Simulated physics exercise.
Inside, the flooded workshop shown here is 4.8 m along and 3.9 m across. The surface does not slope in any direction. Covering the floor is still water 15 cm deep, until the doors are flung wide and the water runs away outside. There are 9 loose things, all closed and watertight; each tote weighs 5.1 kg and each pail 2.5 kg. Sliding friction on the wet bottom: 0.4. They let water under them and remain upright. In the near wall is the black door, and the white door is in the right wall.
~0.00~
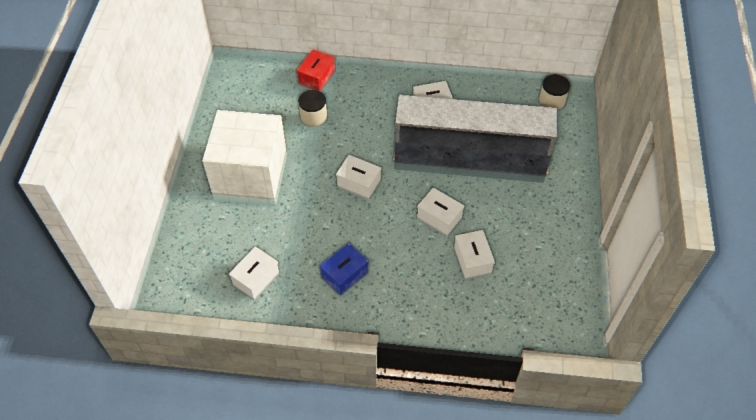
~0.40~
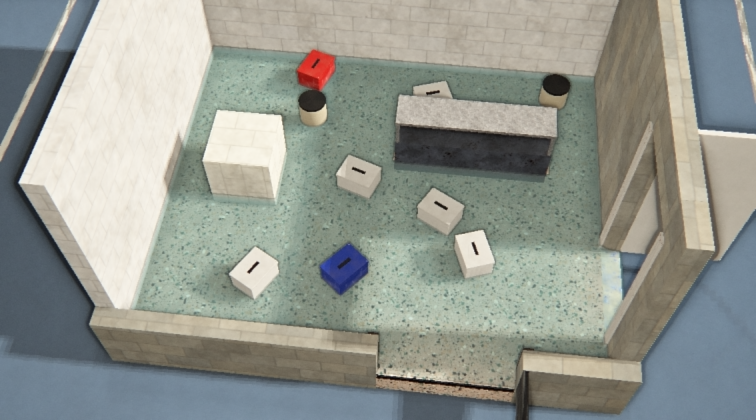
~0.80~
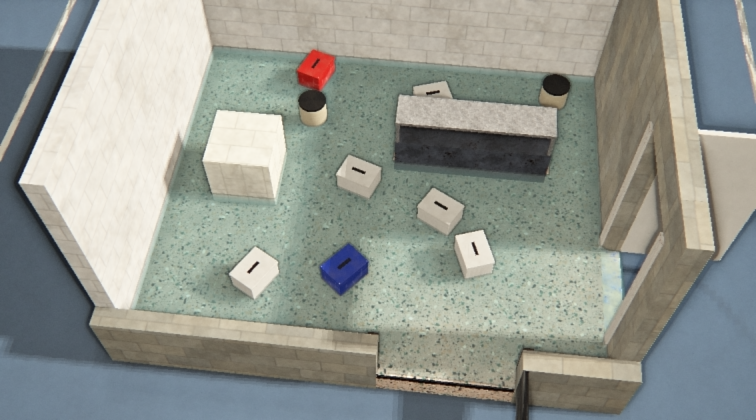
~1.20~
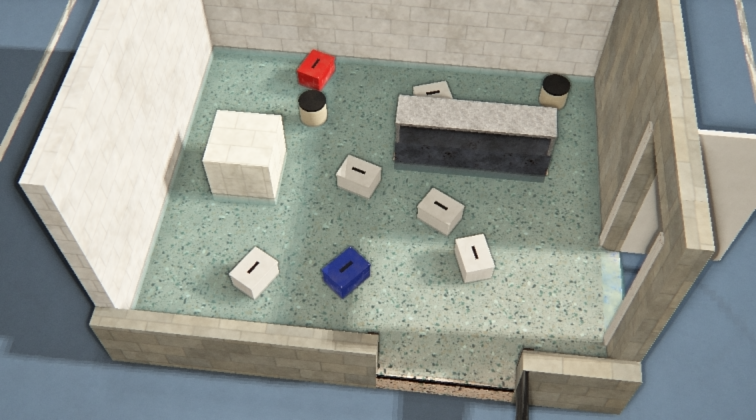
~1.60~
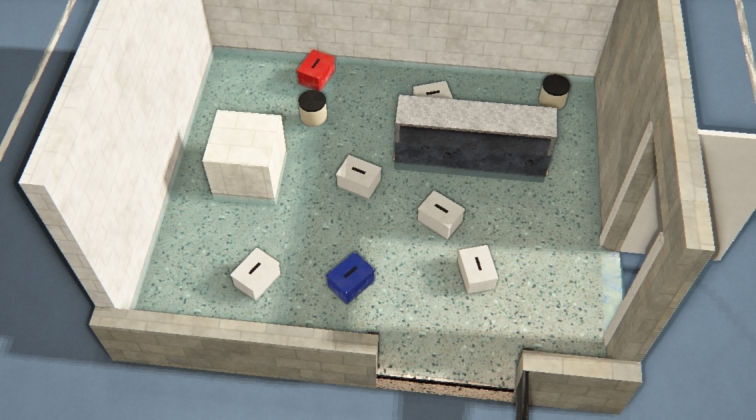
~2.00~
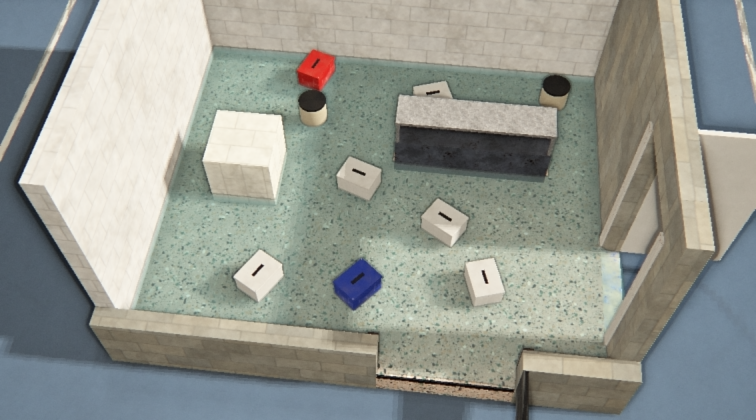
Floating white and blue boxes drifting slightly toward the near side of a flooded room after its black and white doors open.
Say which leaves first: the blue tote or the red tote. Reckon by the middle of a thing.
The blue one.
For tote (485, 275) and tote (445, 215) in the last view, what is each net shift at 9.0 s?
Result, in order - first: Washed out; second: 200 cm.
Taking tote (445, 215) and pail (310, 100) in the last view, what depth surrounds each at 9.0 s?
I'd put it at 8 cm and 9 cm respectively.
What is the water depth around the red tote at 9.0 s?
9 cm or so.
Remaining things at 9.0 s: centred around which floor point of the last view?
Around (473, 211).
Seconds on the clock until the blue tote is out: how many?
That happens at about 4.5 s.
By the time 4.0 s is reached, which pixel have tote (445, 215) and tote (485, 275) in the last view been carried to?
(495, 261) and (508, 339), roughly.
After 4.0 s the blue tote is near (441, 339), 1.2 m from its start, afloat; the red tote is near (318, 67), 0.1 m from its start, afloat; 0 of 9 are out; 9 afloat.
After 9.0 s the blue tote has gone out (at 4.4 s); the red tote is near (338, 95), 0.5 m from its start, afloat; 3 of 9 are out; 6 afloat.
After 16.0 s the blue tote has gone out (at 4.4 s); the red tote is near (329, 153), 1.3 m from its start, afloat; 7 of 9 are out; 2 afloat.
After 20.0 s the blue tote has gone out (at 4.4 s); the red tote is near (346, 191), 1.8 m from its start, afloat; 7 of 9 are out; 2 afloat.
